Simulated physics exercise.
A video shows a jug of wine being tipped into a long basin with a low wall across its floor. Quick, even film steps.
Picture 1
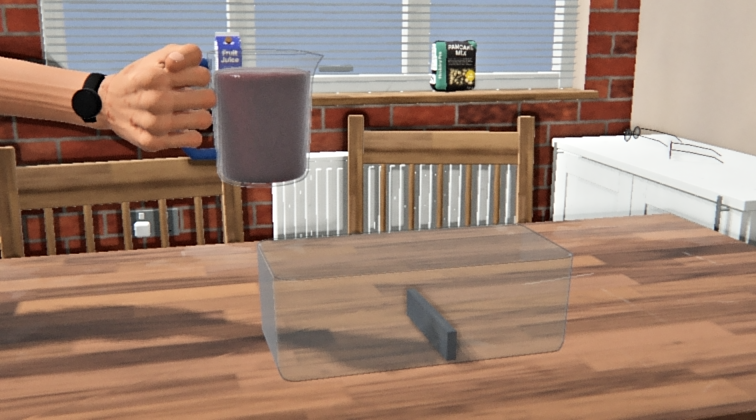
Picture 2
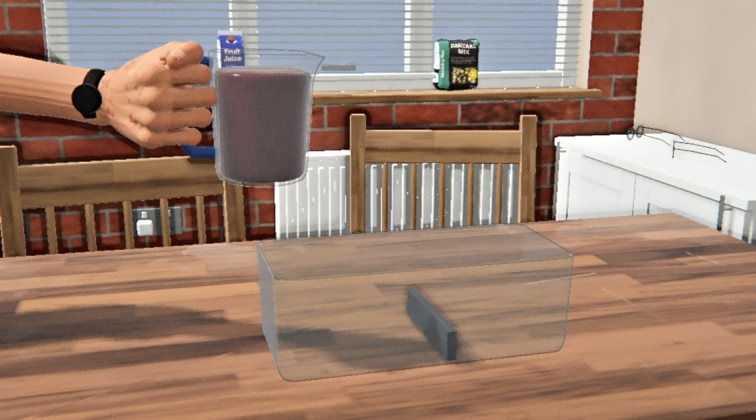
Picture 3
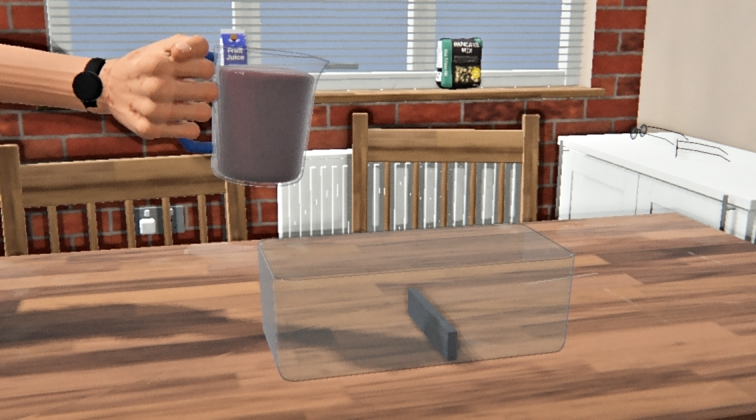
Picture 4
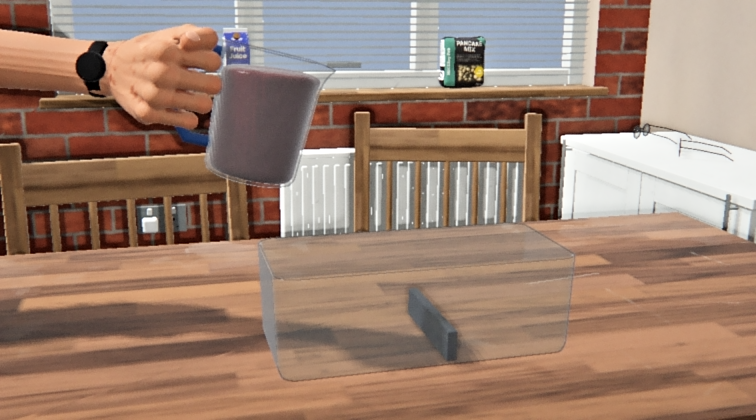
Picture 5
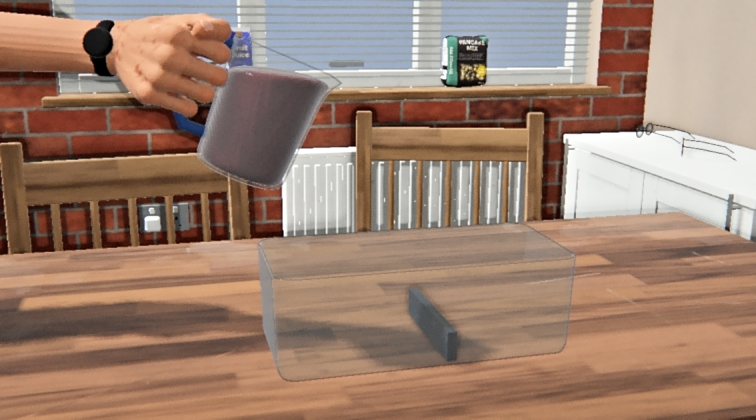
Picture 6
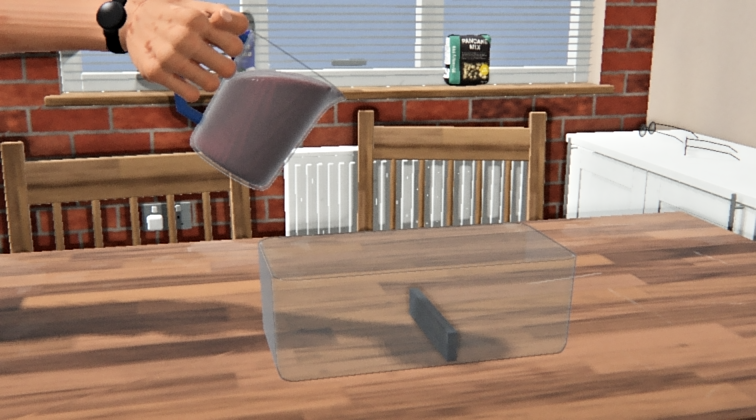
The video shows a hand holding a jug of dark reddish-purple wine above a long, clear basin with a low wall across its floor on a wooden table, first nearly upright, then tilting the jug steadily to the right.
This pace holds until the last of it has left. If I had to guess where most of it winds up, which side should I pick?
Pick the left side.
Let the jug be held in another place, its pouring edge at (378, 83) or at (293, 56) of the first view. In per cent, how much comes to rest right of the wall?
In order: Close to 70 and 15 percent.
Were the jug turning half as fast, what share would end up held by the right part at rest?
It comes to about 10 per cent.
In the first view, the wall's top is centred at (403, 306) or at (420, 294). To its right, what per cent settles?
Around 40 percent in try one and around 5 percent in try two.
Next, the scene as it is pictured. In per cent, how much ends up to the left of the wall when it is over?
That works out to roughly 80 percent.
A moment on, the tilt is 97° and 59 per cent is still to pour, 11 is left of the wall and 0 right of it.
Next, the tilt is 101° and 21 per cent is still to pour, 54 is left of the wall and 1 right of it.
Then the tilt is 101° and 6 per cent is still to pour, 74 is left of the wall and 4 right of it.
Later the tilt is 101° and 1 per cent is still to pour, 84 is left of the wall and 6 right of it.
In the end 82 per cent lies left of the wall, 10 right of it and 8 outside.
